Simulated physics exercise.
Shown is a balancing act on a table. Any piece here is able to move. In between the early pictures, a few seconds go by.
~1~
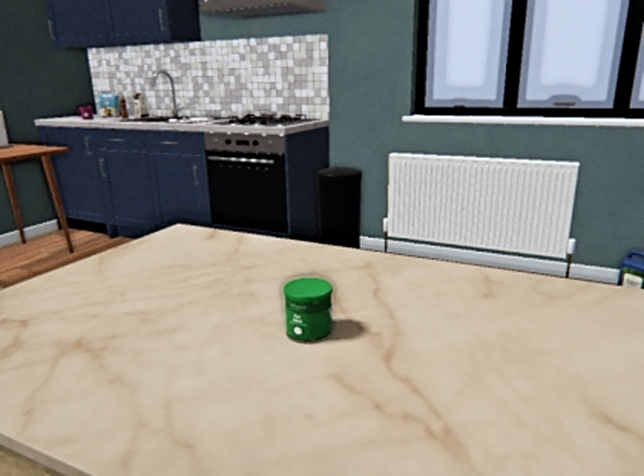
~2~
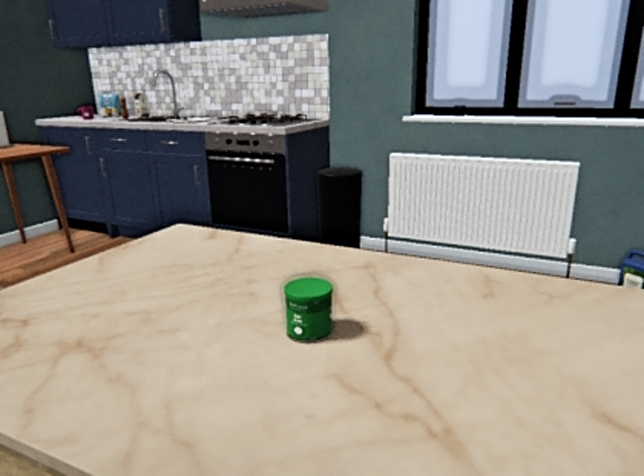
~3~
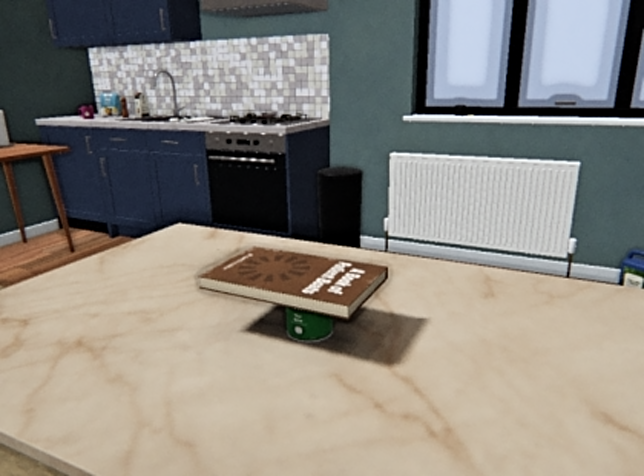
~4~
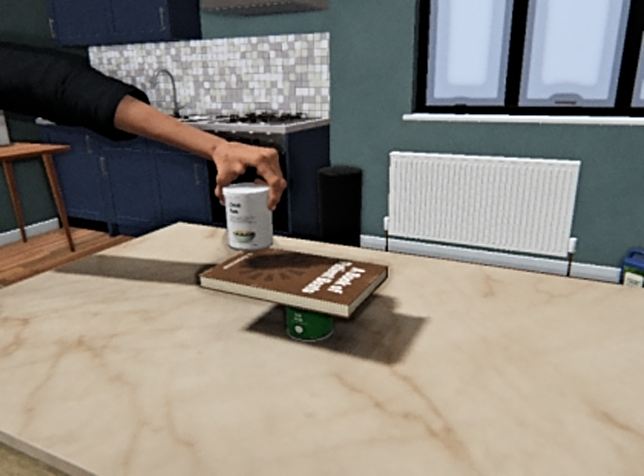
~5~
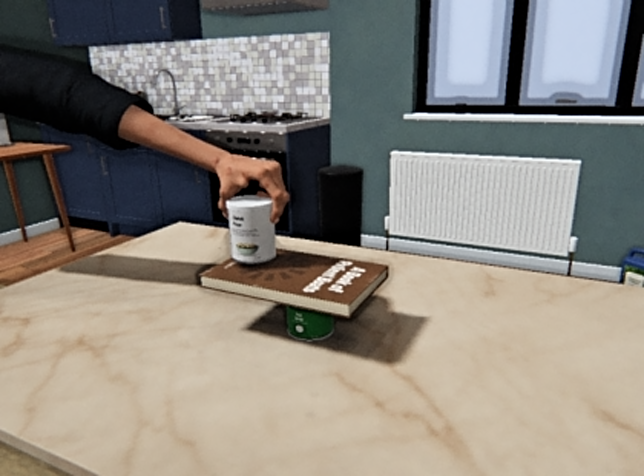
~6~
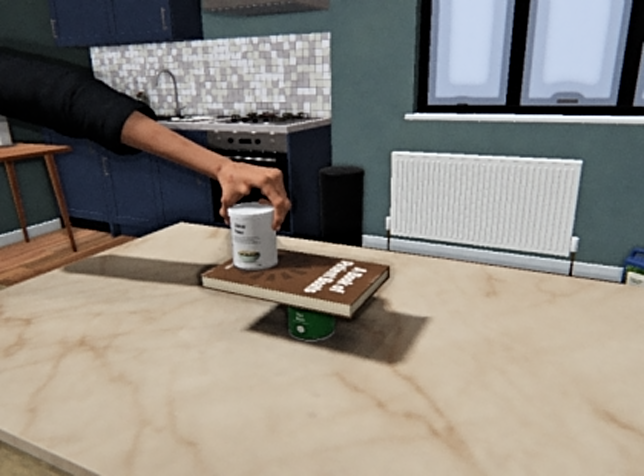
On a marble kitchen table, a brown book appearing atop a green tin, then a hand lowering a white tin onto its left side.
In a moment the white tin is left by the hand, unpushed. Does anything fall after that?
The tower does not remain standing.
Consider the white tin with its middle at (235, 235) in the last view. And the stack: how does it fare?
Result: The stack tips over.
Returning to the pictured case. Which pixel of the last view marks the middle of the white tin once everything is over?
Look near (200, 285) in the final picture.
Then, 0.40 s on from there, white tin now fallen; brown book turned 28° from how it was put.
Then, 0.60 s on from there, brown book turned 36° from how it was put.
Then, 0.80 s on from there, brown book turned 31° from how it was put.
In the end, fallen, white tin; moved from the start, brown book; green tin unmoved. At the end, from the last picture's camera, white tin near (200, 285). The stack gives way.
